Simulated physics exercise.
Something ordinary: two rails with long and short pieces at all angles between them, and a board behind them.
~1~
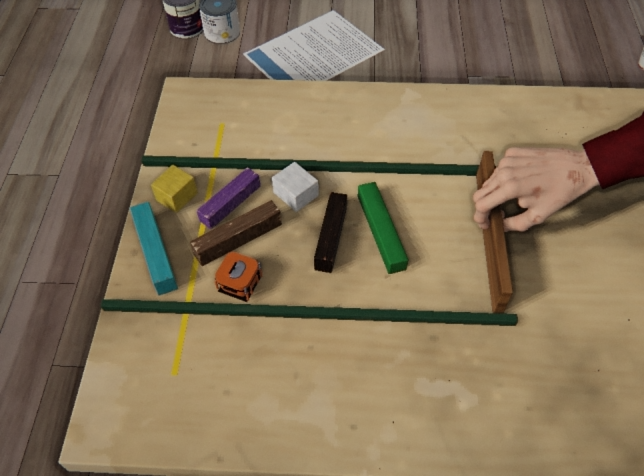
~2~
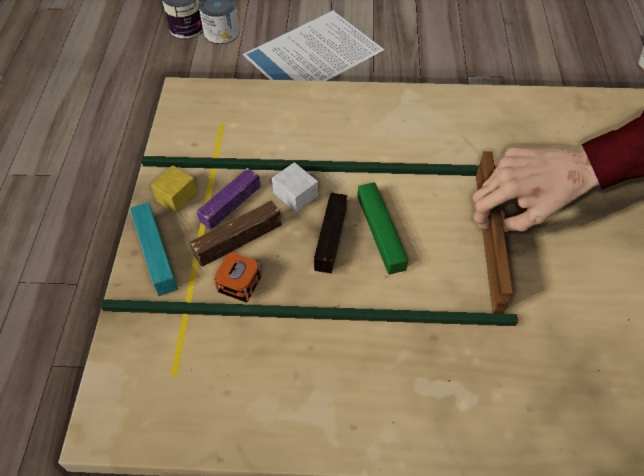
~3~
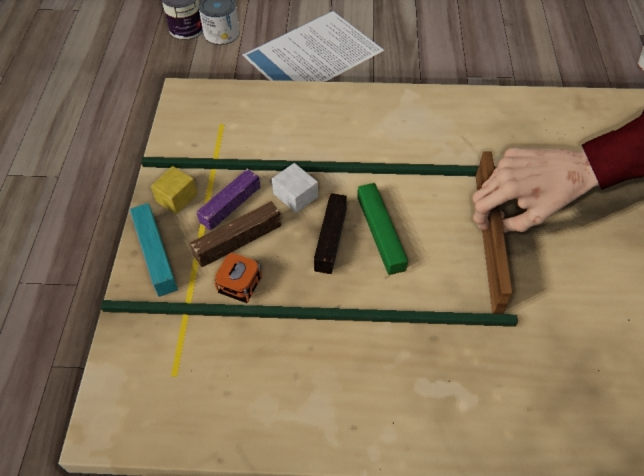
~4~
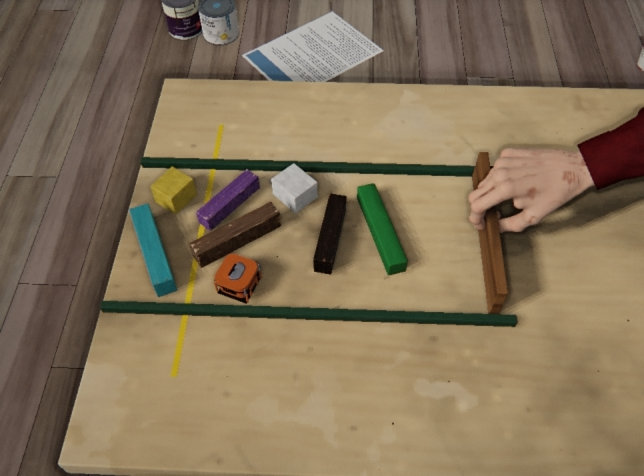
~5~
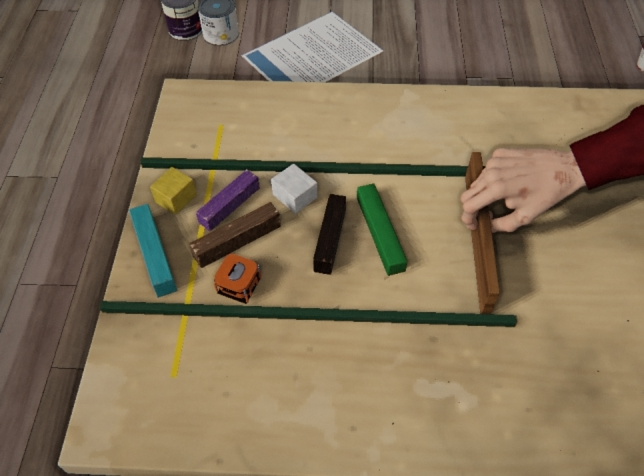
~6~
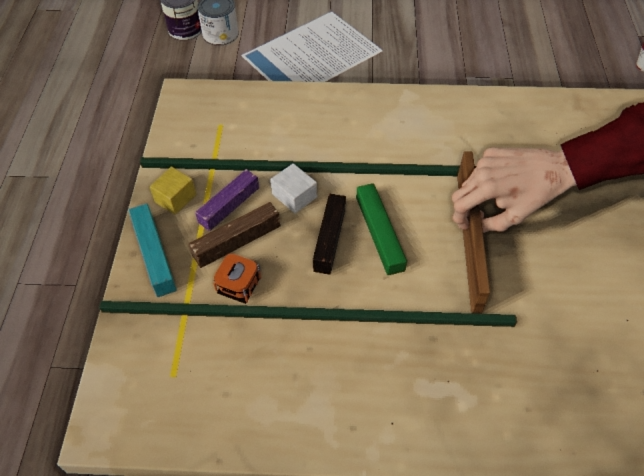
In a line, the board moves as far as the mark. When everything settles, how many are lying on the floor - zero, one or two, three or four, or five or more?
When it settles, one or two are on the floor.
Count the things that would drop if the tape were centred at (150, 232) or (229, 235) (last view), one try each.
That would be 5, then 0.
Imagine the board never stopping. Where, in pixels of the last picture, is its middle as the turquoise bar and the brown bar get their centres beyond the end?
About (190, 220), and (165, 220) for the other.
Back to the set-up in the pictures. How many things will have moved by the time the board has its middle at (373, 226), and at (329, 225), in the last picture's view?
Tally: 1; 3.
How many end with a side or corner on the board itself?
2 are in contact with it.
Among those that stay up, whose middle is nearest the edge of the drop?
Answer: The turquoise bar.
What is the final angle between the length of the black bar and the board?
Out of line by around 0°.
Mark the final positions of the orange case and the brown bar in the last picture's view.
The orange case ends at (171, 284) and the brown bar at (153, 230).
A little later, none off yet; turquoise bar at rest near (152, 249); yellow block at rest near (173, 191); purple bar at rest near (228, 200).
Next, none off yet; turquoise bar at rest near (152, 249); yellow block at rest near (173, 191); purple bar at rest near (226, 200).
Later still, none off yet; turquoise bar at rest near (152, 249); yellow block shifted a little near (162, 190); purple bar shifted a little near (187, 193).
When it is over, the number that fall off is one or two; down, yellow block.
